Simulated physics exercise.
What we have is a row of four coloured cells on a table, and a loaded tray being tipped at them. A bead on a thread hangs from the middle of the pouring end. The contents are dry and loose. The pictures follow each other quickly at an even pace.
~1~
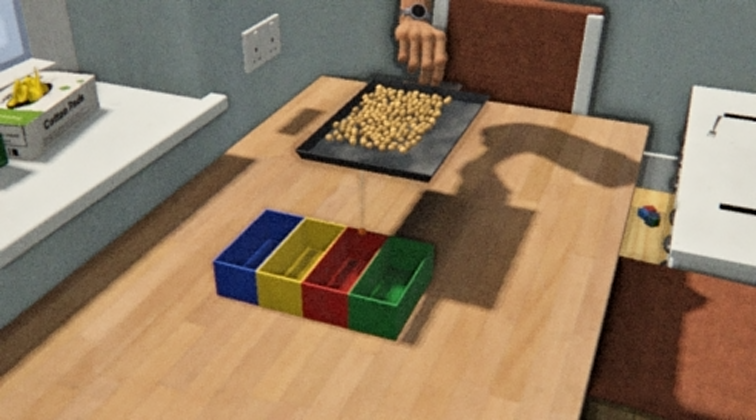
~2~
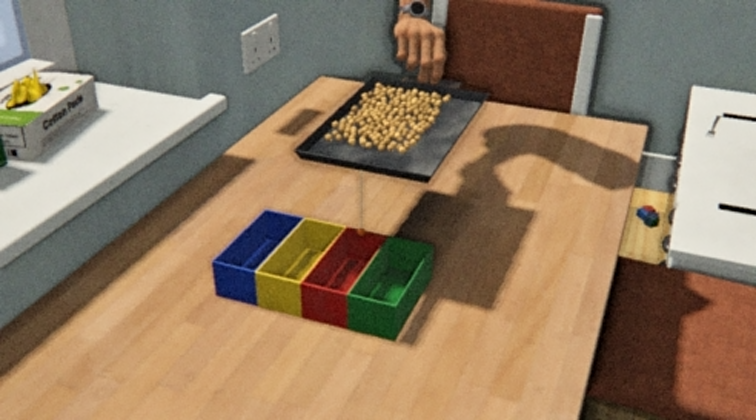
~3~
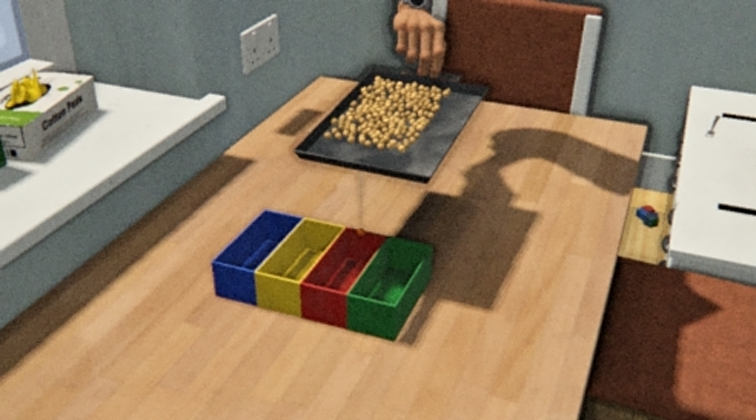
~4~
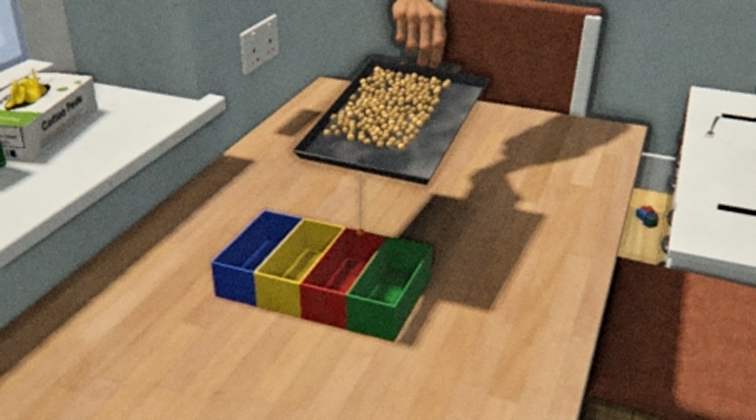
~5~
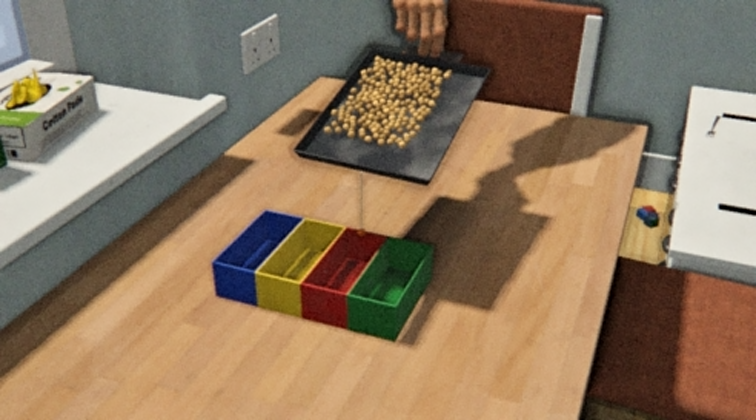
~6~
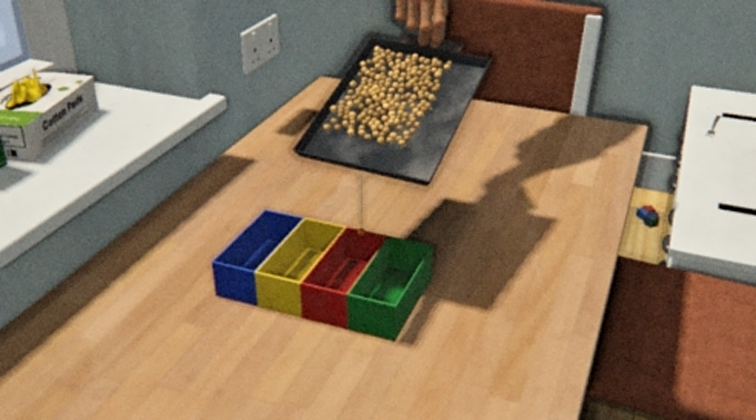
A light wooden table between a white counter and brown chairs is seen from above at an angle, in a room with grey-blue walls. A dark tray of dried chickpeas sits at the far side, a bead on a thread hanging from its near edge, behind joined blue, yellow, red and green cells. A hand at the tray's far end gradually raises it, tilting the tray toward the near side, while the camera stays still.
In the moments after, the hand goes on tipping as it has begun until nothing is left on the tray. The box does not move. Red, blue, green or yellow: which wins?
It favours the green compartment.
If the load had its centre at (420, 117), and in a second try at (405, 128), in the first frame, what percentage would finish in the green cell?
In turn 50 and 50 in a hundred.
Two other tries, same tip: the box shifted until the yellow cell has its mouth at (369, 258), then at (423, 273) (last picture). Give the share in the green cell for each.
First some 0, then 0 per cent.
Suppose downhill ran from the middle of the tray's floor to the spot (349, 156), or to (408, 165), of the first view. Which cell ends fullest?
One: The yellow one. Two: The green cell.
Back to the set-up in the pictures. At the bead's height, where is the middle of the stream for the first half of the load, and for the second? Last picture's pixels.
At about (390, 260), then at (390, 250).
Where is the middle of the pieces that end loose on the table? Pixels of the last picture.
Roughly at (445, 320).
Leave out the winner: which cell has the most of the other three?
The runner-up: Red.
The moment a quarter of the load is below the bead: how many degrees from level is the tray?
Around 55° of tilt.
Just after the last frame, tray tipped steeply; roughly half on the tray; about a tenth in the green cell; about a tenth in the red cell; just a few in the yellow cell; about a tenth falling or outside the box.
A moment on, tray tipped past a quarter turn; roughly half in the green cell; roughly a quarter in the red cell; about a tenth in the yellow cell; roughly a quarter falling or outside the box.
Further on, tray tipped past a quarter turn; roughly half in the green cell; roughly a quarter in the red cell; about a tenth in the yellow cell; roughly a quarter falling or outside the box.
When it is over, tray tipped past a quarter turn; roughly half in the green cell; roughly a quarter in the red cell; about a tenth in the yellow cell; not one in the blue cell; roughly a quarter outside the box.
